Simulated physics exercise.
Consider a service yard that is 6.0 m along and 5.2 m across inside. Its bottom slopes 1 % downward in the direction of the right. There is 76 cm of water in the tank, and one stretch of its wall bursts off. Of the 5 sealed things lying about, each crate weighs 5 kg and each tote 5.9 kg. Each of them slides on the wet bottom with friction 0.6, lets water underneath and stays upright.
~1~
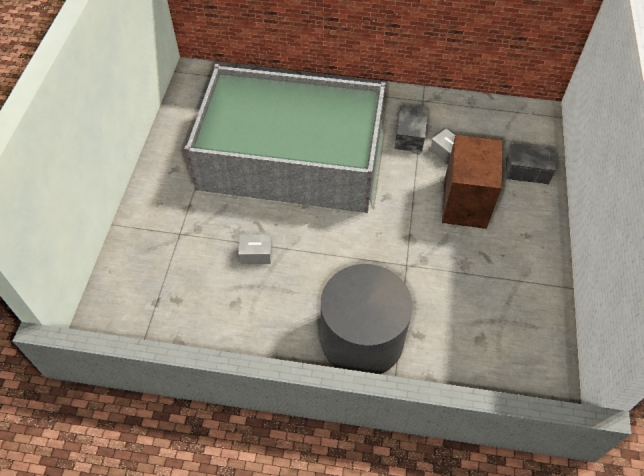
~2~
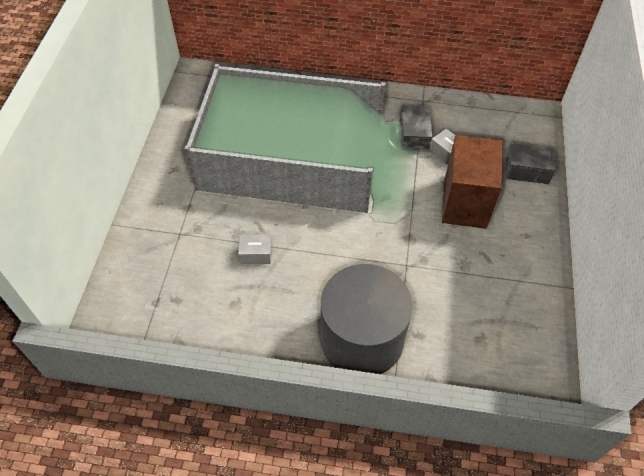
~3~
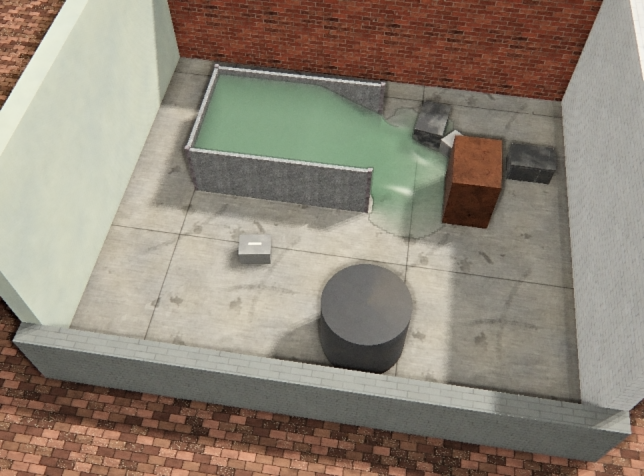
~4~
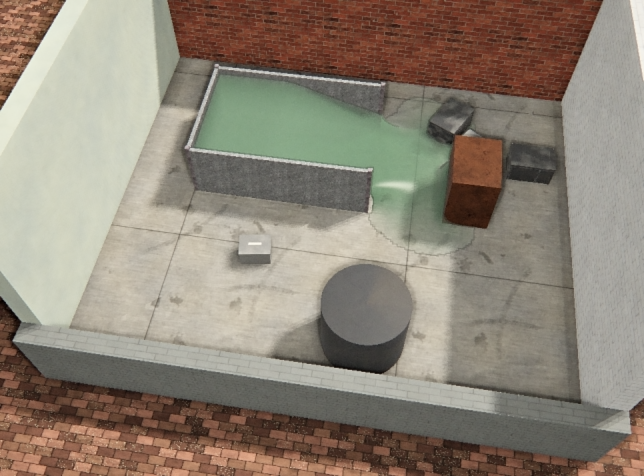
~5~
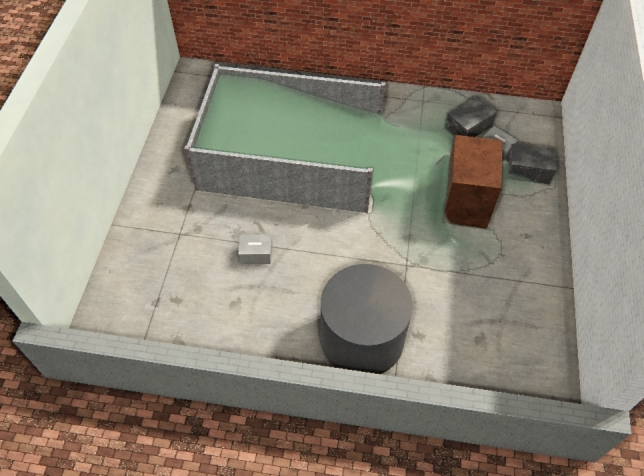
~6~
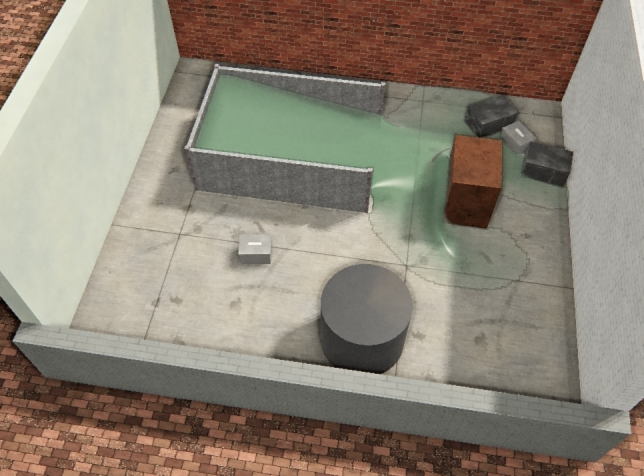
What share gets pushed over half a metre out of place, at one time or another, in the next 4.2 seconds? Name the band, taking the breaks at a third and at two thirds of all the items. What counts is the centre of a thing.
The share ends up at two thirds or past it.
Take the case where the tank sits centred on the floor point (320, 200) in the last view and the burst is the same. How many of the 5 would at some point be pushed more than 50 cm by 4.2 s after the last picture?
Result: 4.
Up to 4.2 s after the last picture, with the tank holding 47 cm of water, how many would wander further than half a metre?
That would give 3.
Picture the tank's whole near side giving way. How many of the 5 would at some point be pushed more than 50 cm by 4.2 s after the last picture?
The count would be 2.
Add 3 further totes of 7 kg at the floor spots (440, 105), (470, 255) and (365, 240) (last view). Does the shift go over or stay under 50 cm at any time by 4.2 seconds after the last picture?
So it's gets above, then gets above, then stays below.
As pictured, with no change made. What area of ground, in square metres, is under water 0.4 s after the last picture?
At that time the wet patch spans about 13 m2.
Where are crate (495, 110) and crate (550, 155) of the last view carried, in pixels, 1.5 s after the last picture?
About (554, 85) for the first and (551, 197) for the second.
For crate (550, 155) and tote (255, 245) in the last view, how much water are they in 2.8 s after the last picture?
I'd estimate 16 cm for the first and 2 cm for the second.
Then, 0.4 s after the last picture 2 of 5 are over 50 cm from their spots; 3 afloat.
Then, 1.5 s after the last picture 3 of 5 are over 50 cm from their spots; 2 afloat.
Then, 2.8 s after the last picture 3 of 5 are over 50 cm from their spots; 3 afloat.
Then, 4.2 s after the last picture 4 of 5 are over 50 cm from their spots, and 4 have been at some point; 3 afloat.
